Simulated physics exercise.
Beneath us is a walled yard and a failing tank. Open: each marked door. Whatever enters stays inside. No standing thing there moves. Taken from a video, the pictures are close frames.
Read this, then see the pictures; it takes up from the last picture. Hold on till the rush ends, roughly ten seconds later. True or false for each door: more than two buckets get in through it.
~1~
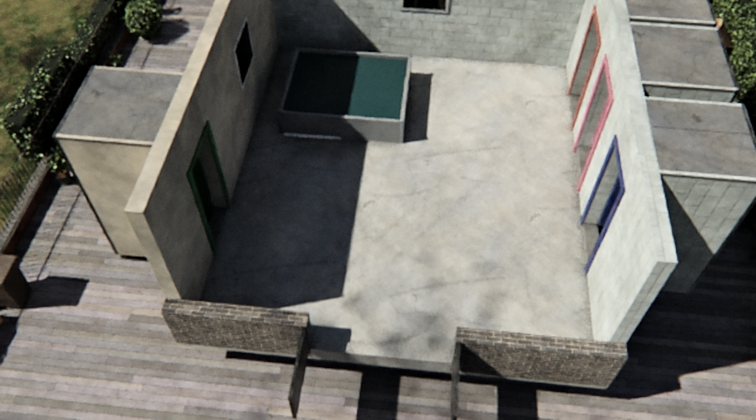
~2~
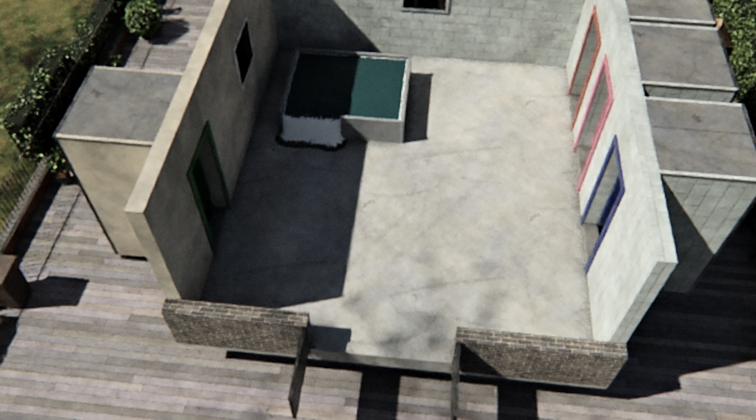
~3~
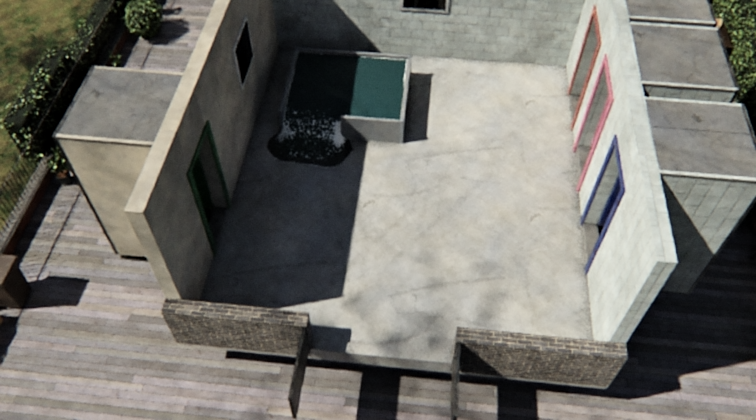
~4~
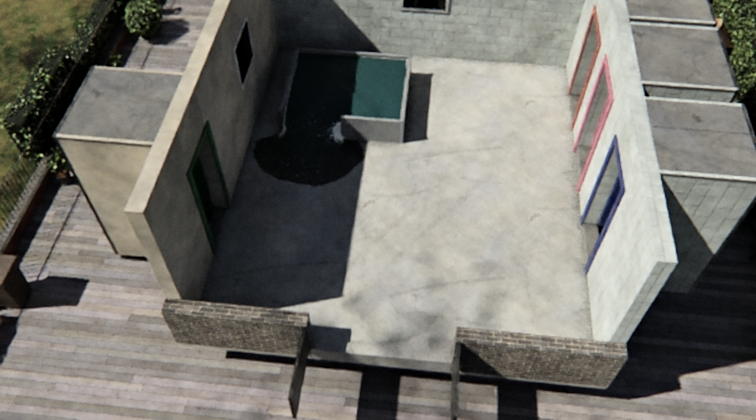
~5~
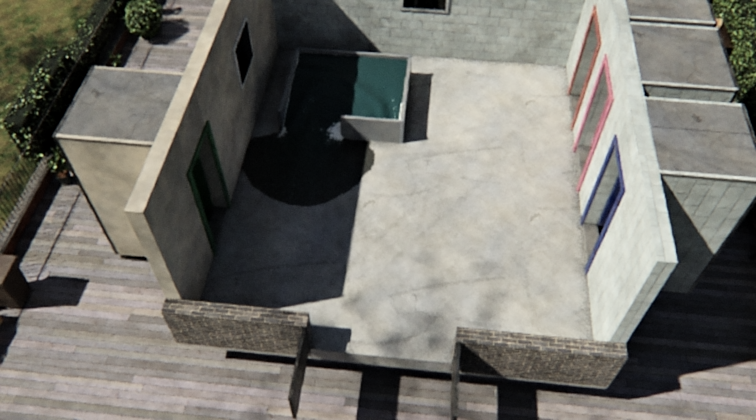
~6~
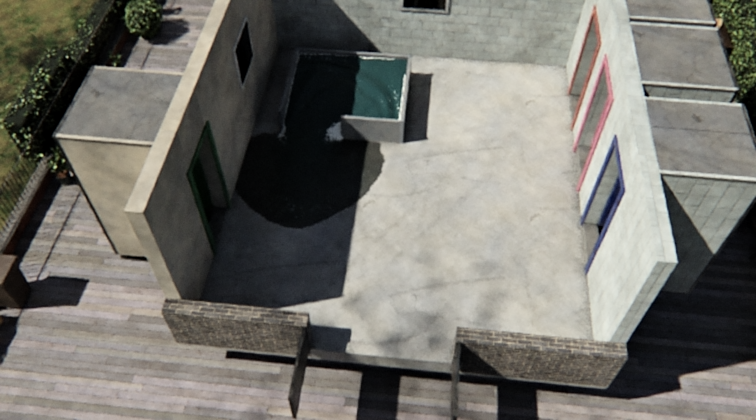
The pink door: False; the red door: False; the blue door: False; the green door: True.
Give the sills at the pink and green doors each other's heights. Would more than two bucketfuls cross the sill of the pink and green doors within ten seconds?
Expected: Pink door remains below; green door remains below.
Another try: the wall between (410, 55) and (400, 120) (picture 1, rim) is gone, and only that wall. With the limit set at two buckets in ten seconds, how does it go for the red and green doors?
In brief, the red door goes past the mark; the green door stops short.
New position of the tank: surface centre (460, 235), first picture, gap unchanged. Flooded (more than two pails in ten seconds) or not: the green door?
Result for green: It doesn't reach it.
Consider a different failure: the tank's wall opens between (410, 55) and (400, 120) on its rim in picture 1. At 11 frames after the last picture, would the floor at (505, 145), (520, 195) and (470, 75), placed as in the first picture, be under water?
The first spot is soaked, the second soaked and the third soaked.
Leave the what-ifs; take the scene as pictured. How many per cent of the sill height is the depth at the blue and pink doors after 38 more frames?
Near 0 per cent and 0 per cent, respectively.
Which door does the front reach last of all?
Answer - the door marked red.
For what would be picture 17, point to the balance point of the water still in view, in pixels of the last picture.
Near pixel (320, 151).
A moment on, water covers 20 % of the floor; the pink door not reached, the red door not reached, the blue door not reached, the green door wet at the sill, nothing in.
Next, water covers 30 % of the floor; the pink door not reached, the red door not reached, the blue door not reached, the green door under two buckets in.
Then, water covers 35 % of the floor; the pink door not reached, the red door not reached, the blue door not reached, the green door over two buckets in.
Later, water covers 50 % of the floor; the pink door not reached, the red door not reached, the blue door not reached, the green door over two buckets in.
In the end, water covers 75 % of the floor; the pink door wet at the sill, nothing in, the red door wet at the sill, nothing in, the blue door wet at the sill, nothing in, the green door far over two buckets in.
